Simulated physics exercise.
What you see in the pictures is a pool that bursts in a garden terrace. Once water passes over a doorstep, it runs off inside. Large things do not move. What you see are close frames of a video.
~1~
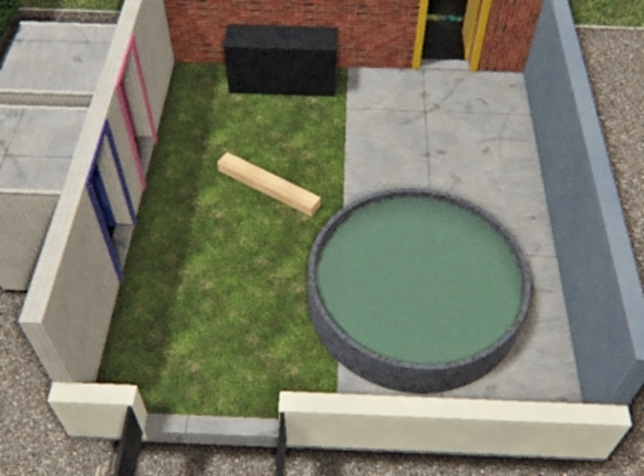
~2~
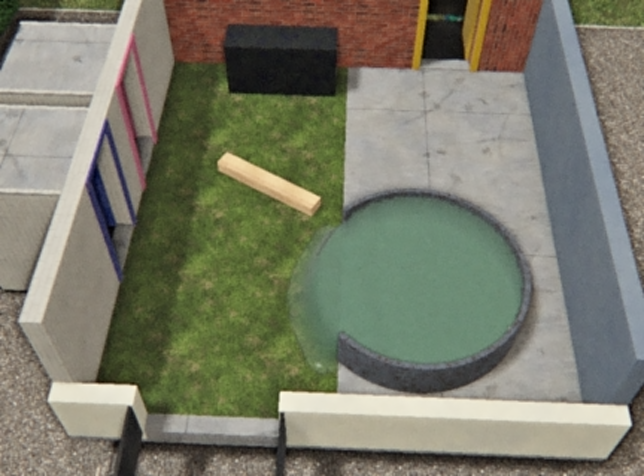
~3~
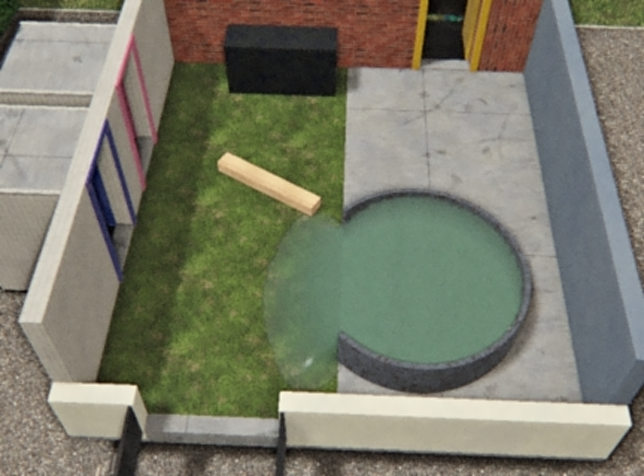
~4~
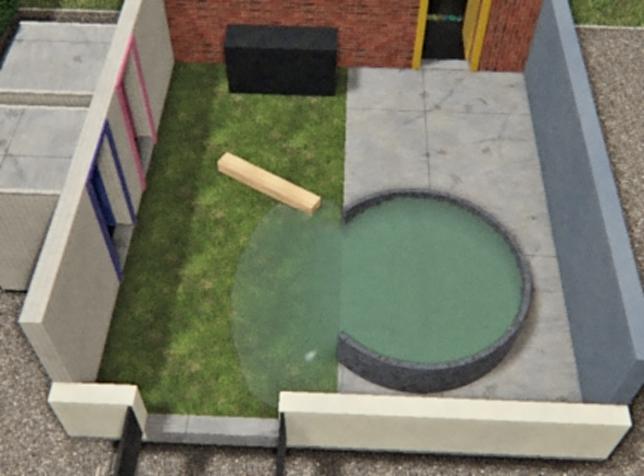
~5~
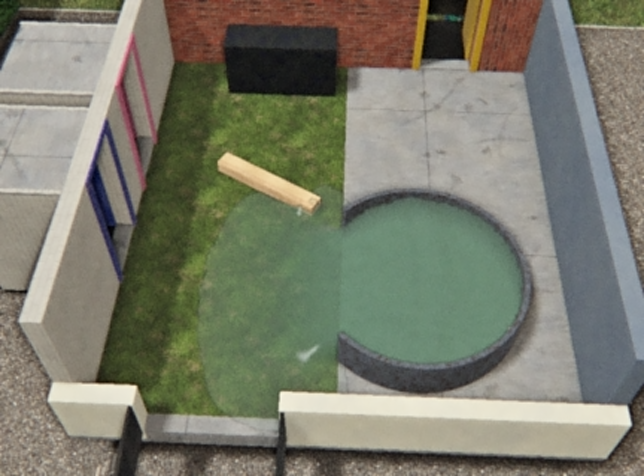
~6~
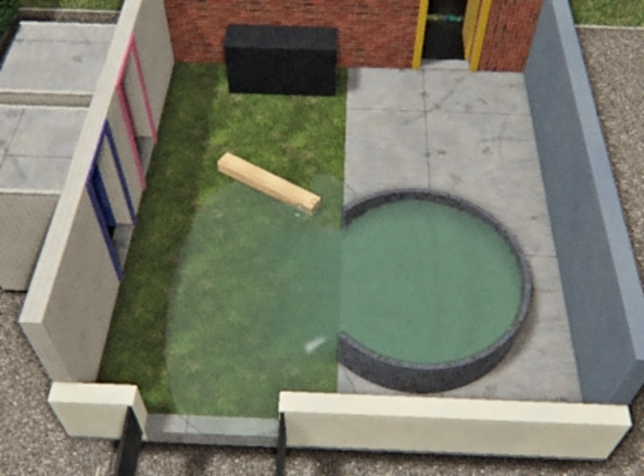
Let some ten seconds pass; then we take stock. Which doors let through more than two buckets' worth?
My prediction: The blue door will top two buckets; the pink door will not top two buckets; the yellow door will not top two buckets.
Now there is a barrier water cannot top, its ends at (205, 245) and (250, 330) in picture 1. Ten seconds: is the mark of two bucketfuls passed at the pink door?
Pink door: Swamped.
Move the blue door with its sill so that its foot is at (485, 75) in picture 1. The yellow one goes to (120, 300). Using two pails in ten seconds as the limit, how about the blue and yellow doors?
As it turns out, the blue keeps clear but the yellow spills past.
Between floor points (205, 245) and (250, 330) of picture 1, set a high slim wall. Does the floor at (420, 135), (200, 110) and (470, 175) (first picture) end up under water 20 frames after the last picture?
Untouched, submerged, untouched.
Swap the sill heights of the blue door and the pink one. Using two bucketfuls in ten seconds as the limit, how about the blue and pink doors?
I reckon the blue gets more than that, and the pink gets more than that.
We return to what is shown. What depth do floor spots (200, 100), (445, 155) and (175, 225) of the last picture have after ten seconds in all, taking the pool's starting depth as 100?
First 16, next 6, last 14 in a hundred.
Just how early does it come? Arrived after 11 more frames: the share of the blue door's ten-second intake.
Near 10 %, I'd say.
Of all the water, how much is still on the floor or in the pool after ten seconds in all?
Roughly 68 percent.
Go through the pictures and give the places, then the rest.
In the first frame, the round tank at (418, 274) is whole and still.
In the second frame, the front is at a hidden place, out from the gap at (314, 285).
In the third frame, the front is at (304, 219), out from the gap at (314, 287).
In the fourth frame, the front is at a hidden place, out from the gap at (314, 288).
In the fifth frame, water pours out at (314, 289) and has run to a hidden place.
In the sixth frame, water pours out at (314, 289) and has run to a hidden place.
A moment on, water covers 35 % of the floor; the blue door wet at the sill, nothing in, the pink door not reached, the yellow door not reached.
Next, water covers 40 % of the floor; the blue door over two buckets in, the pink door wet at the sill, nothing in, the yellow door not reached.
Then, water covers 45 % of the floor; the blue door far over two buckets in, the pink door under two buckets in, the yellow door not reached.
Later, water covers 60 % of the floor; the blue door far over two buckets in, the pink door under two buckets in, the yellow door not reached.
In the end, water covers 95 % of the floor; the blue door far over two buckets in, the pink door under two buckets in, the yellow door wet at the sill, nothing in.
